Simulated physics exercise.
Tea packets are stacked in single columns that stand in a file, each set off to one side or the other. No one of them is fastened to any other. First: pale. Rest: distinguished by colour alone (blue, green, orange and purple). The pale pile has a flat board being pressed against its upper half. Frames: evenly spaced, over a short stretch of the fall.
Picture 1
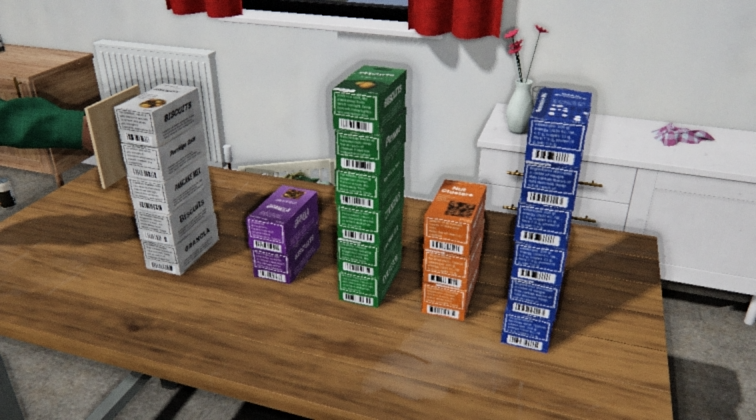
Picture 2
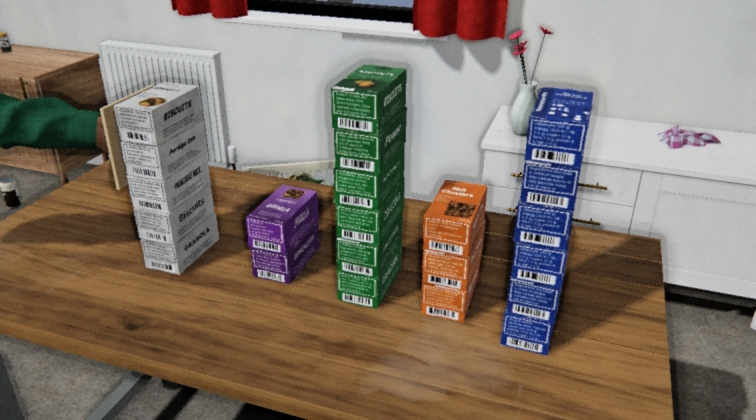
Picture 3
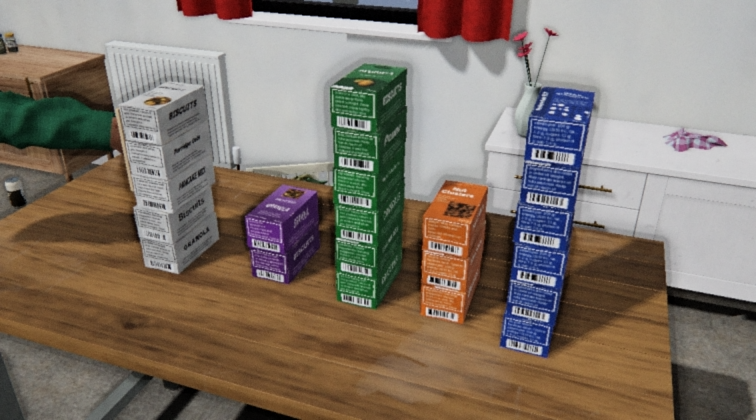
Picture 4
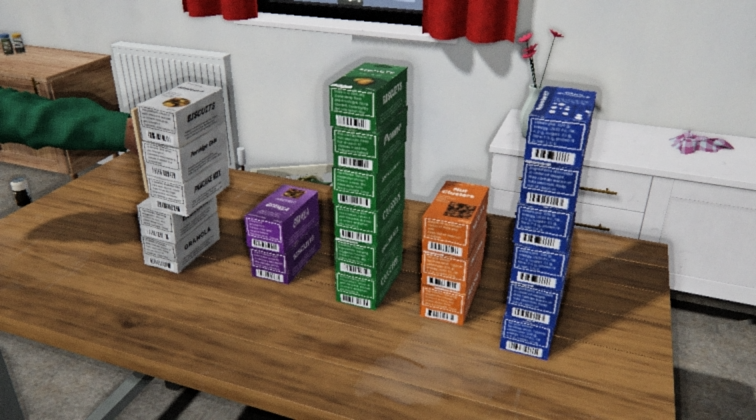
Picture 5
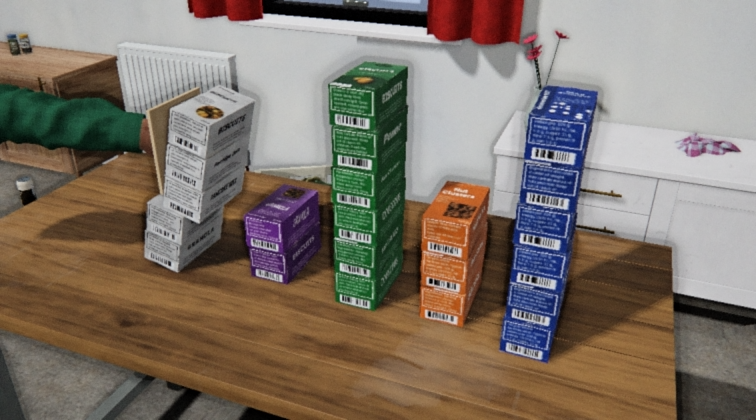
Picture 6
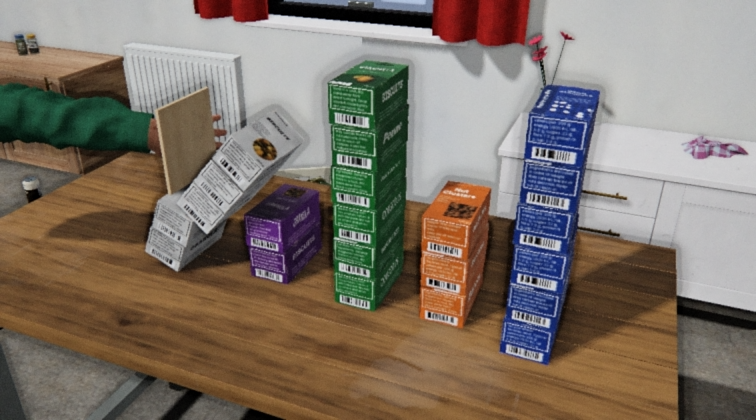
A green-sleeved arm presses a flat board rightward against the upper half of a white stack of packets at the left of a wooden table, seen from slightly above in a room with red curtains. Short purple, tall green, short orange and tall blue stacks stand still to its right. The white stack's upper packets shift, then lean steeply right over the purple ones, as the camera drifts slightly.
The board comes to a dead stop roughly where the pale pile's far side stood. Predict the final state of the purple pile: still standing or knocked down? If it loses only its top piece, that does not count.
It weathers it.
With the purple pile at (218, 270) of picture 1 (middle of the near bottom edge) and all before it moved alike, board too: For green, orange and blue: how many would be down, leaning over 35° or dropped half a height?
Result - green at 0, orange at 0, blue at 0.
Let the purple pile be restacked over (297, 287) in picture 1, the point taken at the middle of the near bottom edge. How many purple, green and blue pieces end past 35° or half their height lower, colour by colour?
Final tally, down: Purple = 0; green = 0; blue = 0.
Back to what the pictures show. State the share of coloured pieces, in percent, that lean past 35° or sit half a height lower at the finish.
0 %, roughly.
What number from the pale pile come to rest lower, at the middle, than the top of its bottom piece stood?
Pale pieces: 3.
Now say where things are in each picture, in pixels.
In the first picture (pixels give the middle of a visible side; the camera moves round a little), board (93, 139) not yet touching; top purple packet (283, 203); top green packet (355, 113); none of the others has stirred.
In the second picture, board (107, 139) not yet touching; top purple packet (283, 203).
In the third picture, board (123, 140) pushing; top purple packet (282, 203).
In the fourth picture, board (138, 141) pushing, top of the pale pile leaning barely; top purple packet (282, 202); none of the others has stirred.
In the fifth picture, board (153, 142) pushing, top of the pale pile leaning clearly; top purple packet (282, 202); none of the others has stirred.
In the sixth picture, board (161, 142) stopped, top of the pale pile leaning well over; top purple packet (283, 201); top blue packet (555, 141); none of the others has stirred.
Shortly afterwards, 3 of the pale pile down; none of the 2 purple packets down (0 of 17 in all colours); top purple packet unmoved.
Next, 3 of the pale pile down; none of the 2 purple packets down (0 of 17 in all colours); top purple packet a little from its place.
In the end, 3 of the pale pile down; none of the 2 purple packets down (0 of 17 in all colours); top purple packet a little from its place; top green packet unmoved. From the last view, middles, top purple packet near (287, 217), top green packet near (371, 93).
